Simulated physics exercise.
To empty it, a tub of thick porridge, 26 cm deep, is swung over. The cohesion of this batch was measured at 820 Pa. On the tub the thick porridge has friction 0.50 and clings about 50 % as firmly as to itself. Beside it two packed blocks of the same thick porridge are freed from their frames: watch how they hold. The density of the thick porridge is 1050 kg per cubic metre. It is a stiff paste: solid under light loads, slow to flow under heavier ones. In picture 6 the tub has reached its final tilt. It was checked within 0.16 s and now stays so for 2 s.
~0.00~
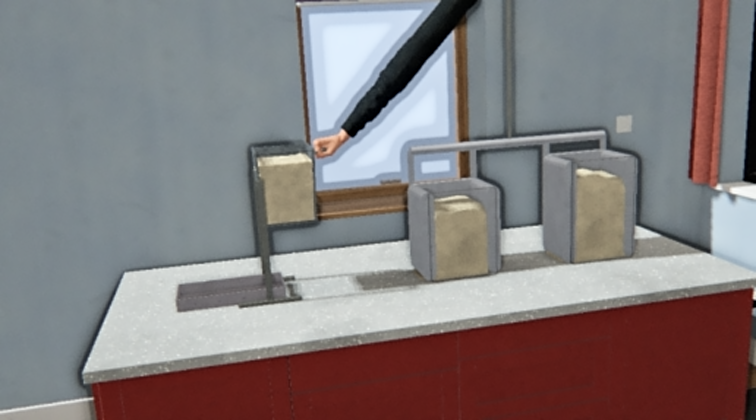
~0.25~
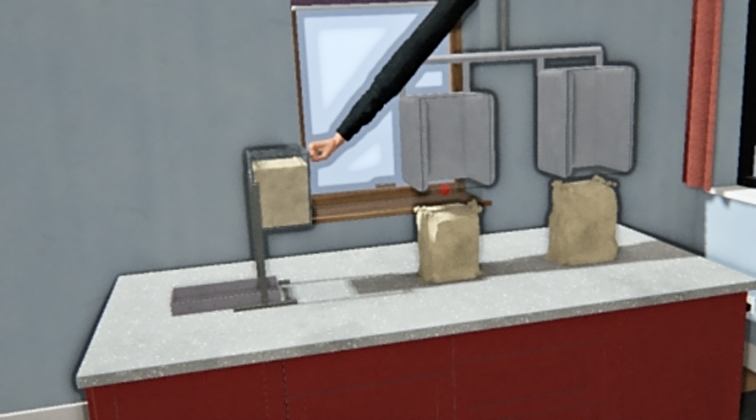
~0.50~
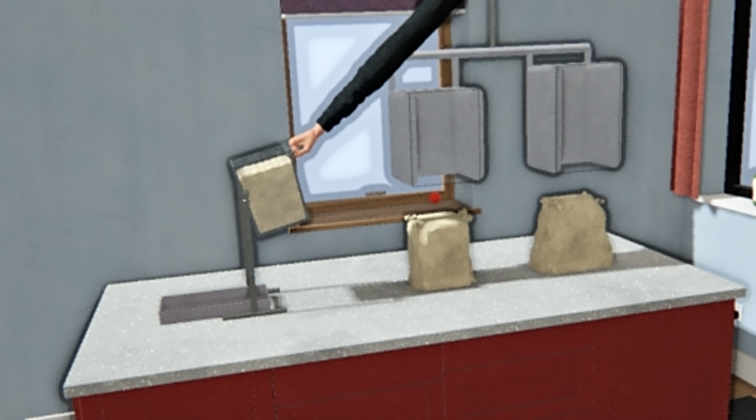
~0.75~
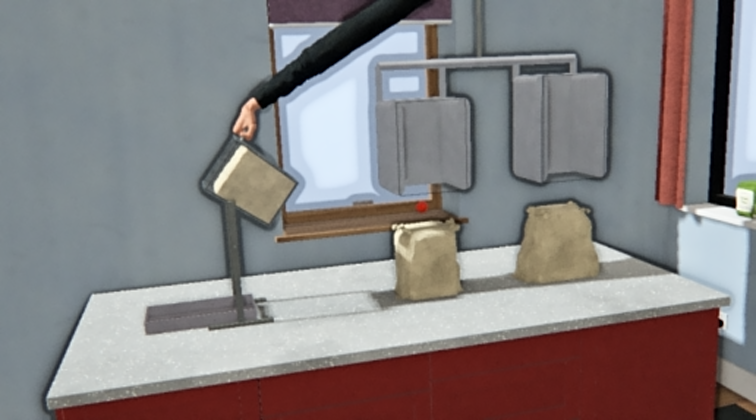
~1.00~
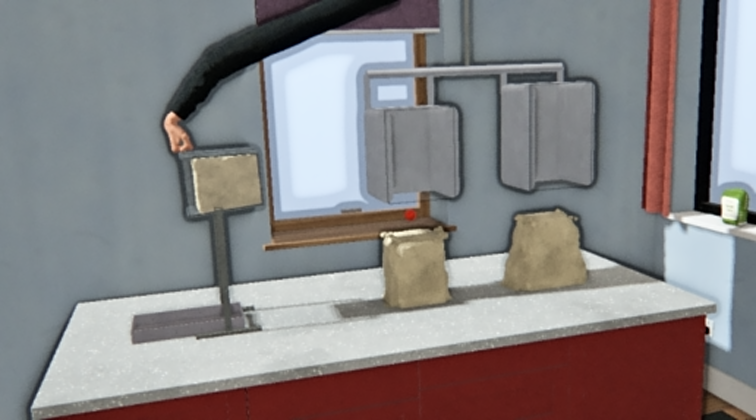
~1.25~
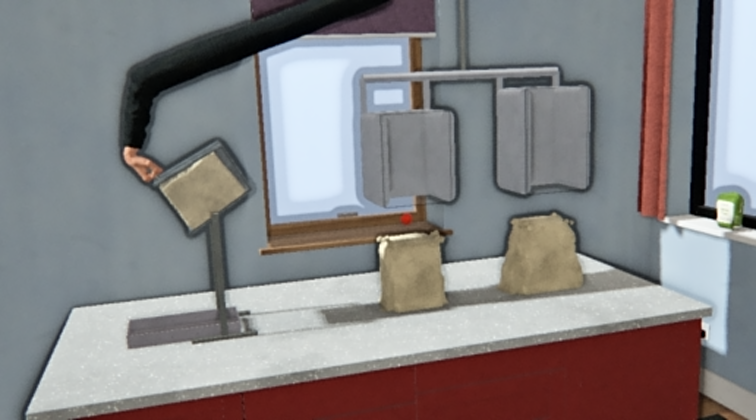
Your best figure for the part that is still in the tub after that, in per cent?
About 0 %.
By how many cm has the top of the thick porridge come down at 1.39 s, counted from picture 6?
Some 4 cm.
After 1.39 s, the tub is at 120 degrees and holds 82 %.
After 1.56 s, the tub is at 120 degrees and holds 21 %.
After 1.73 s, the tub is at 120 degrees and holds 0 %.
After 1.90 s, the tub is at 120 degrees and holds 0 %.
After 3.25 s, at the end, the tub is at 120 degrees and holds 0 %.
